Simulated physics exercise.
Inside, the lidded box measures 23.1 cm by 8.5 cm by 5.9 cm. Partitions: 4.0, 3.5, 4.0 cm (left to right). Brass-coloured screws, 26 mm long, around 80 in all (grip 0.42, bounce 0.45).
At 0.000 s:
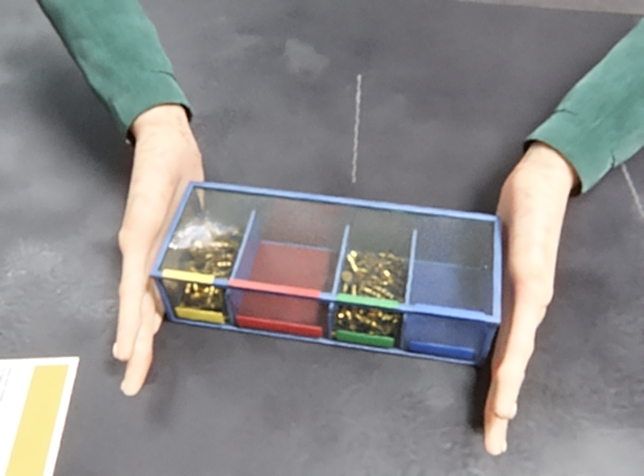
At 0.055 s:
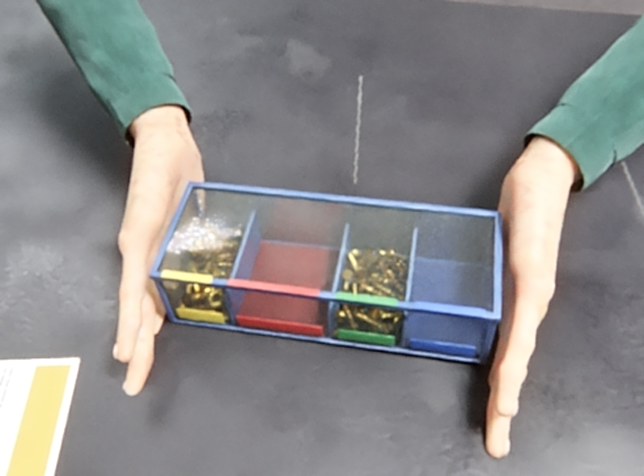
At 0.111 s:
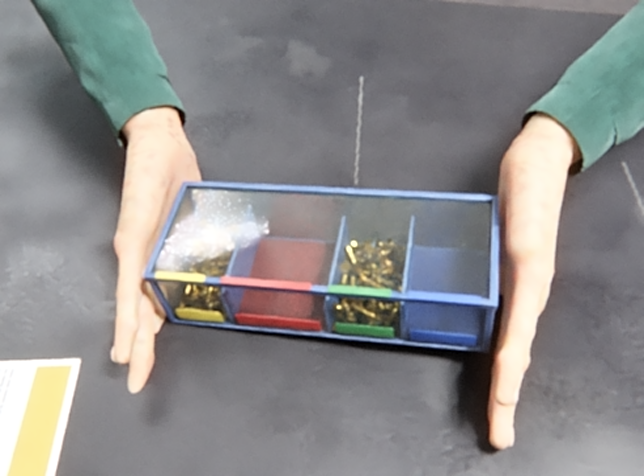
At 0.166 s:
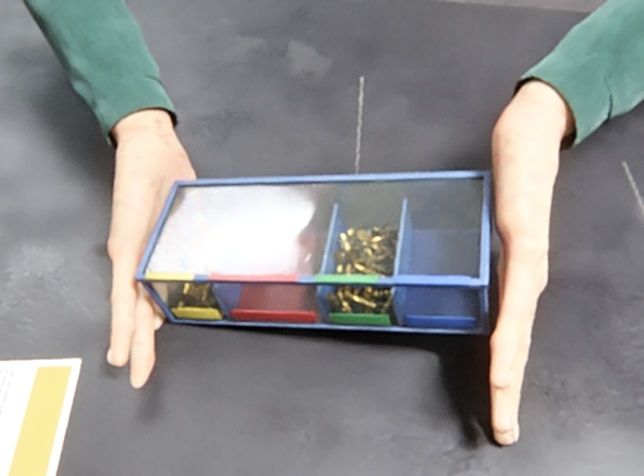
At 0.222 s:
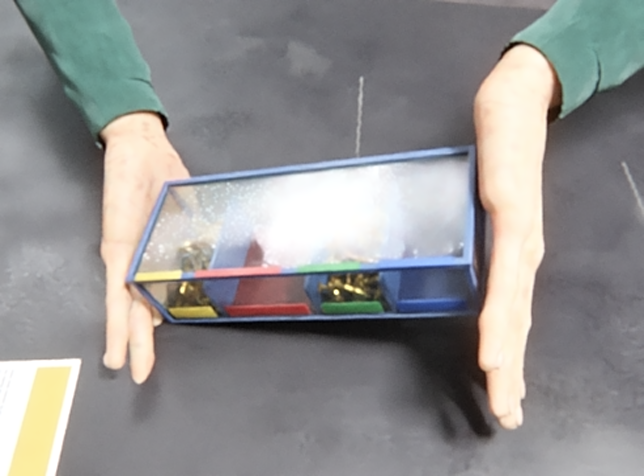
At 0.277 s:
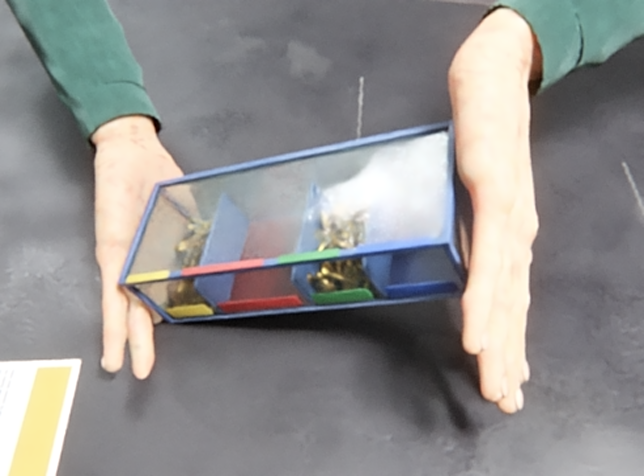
A clear-lidded blue box is held between two green-sleeved hands above a dark grey surface, seen from above by a still camera. Brass-coloured screws lie in its yellow-marked left compartment and green-marked one, while the red and blue ones are empty, and a yellow-and-white sheet sits at lower left. The hands first hold it nearly level, then raise its right end increasingly quickly as glare slides rightward across the lid.
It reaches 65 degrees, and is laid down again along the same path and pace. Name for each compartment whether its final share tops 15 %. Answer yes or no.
Red no, blue no, green yes, yellow yes.
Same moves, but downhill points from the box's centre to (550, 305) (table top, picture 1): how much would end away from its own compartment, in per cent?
About 0 per cent.
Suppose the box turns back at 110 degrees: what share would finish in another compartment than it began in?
Some 50 per cent.
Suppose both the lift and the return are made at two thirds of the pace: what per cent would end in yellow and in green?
Then: Yellow 45, green 55.
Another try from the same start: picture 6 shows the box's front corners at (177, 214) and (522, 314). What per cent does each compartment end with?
Red 0, blue 0, green 55, yellow 45.
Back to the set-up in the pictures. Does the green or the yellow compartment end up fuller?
The green one has more.
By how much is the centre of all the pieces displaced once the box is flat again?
About 0.5 cm.
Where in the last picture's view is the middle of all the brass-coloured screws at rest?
At about (348, 291).
After 0.79 s, tilt 62 degrees; green 55 %, yellow 45 %.
After 1.13 s, tilt 25 degrees; green 55 %, yellow 45 %.
After 1.57 s, tilt 0 degrees; green 55 %, yellow 45 %.
In the end, at 1.9 s, red 0 %, blue 0 %, green 55 %, yellow 45 %.
